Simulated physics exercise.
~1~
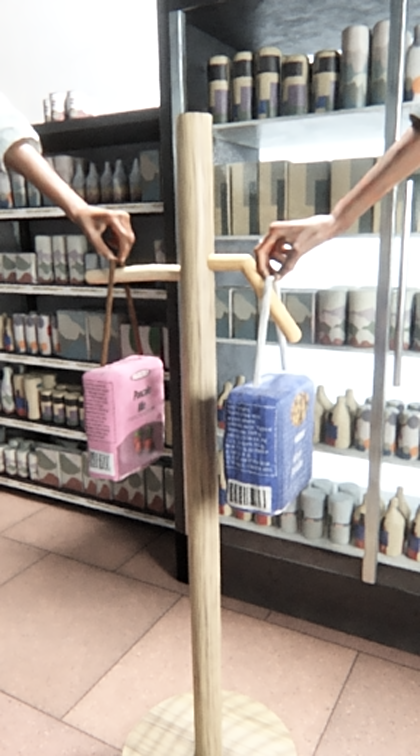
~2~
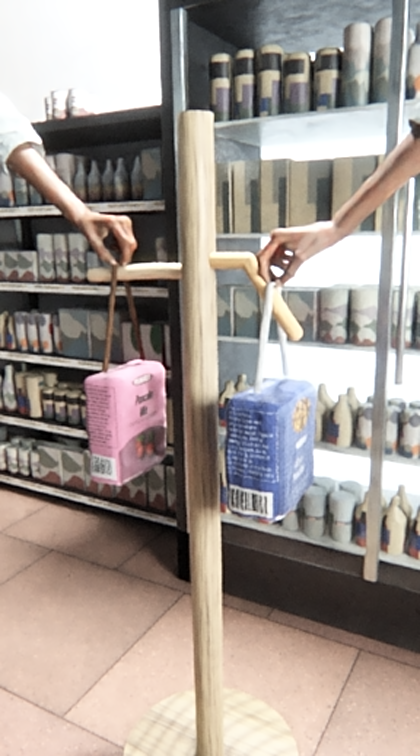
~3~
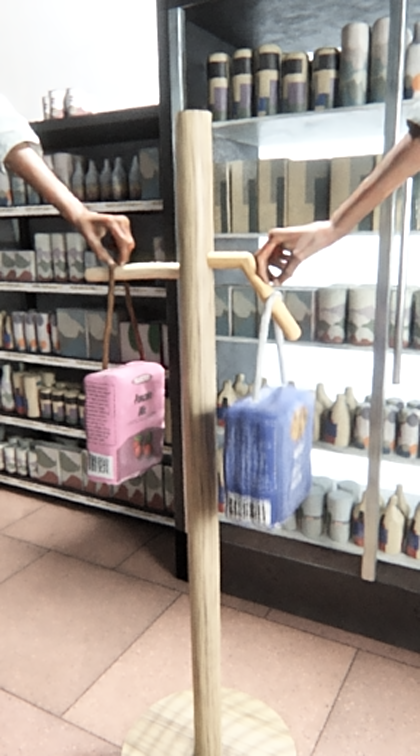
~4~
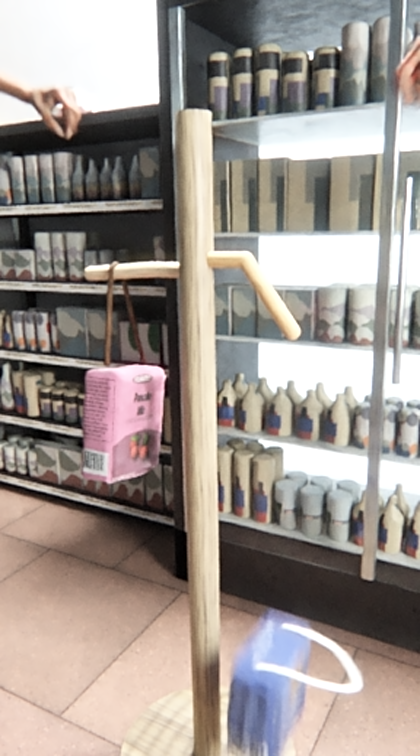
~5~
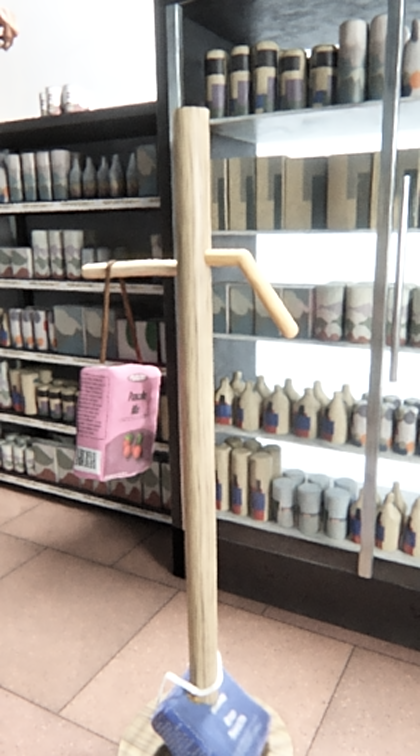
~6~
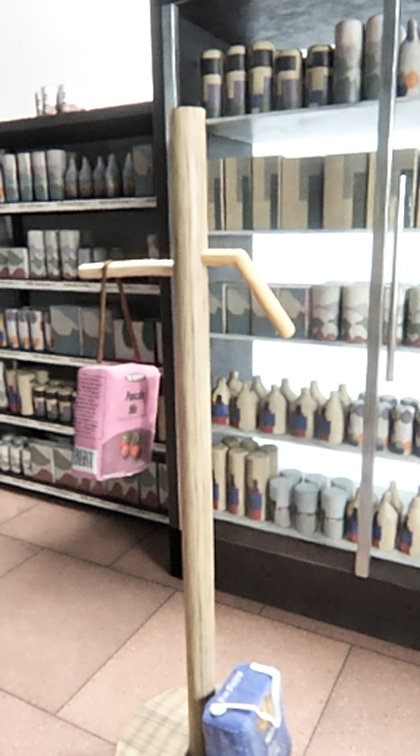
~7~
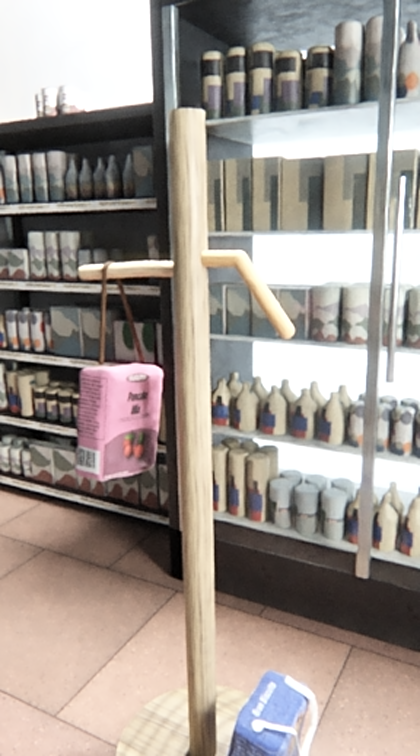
In a shop aisle lined with stocked shelves, two hands hold a pink sack and a blue sack by their loops at a wooden stand's pegs, then let go. The pink sack stays hanging on the left, while the blue one slips off the right peg and ends on the floor.
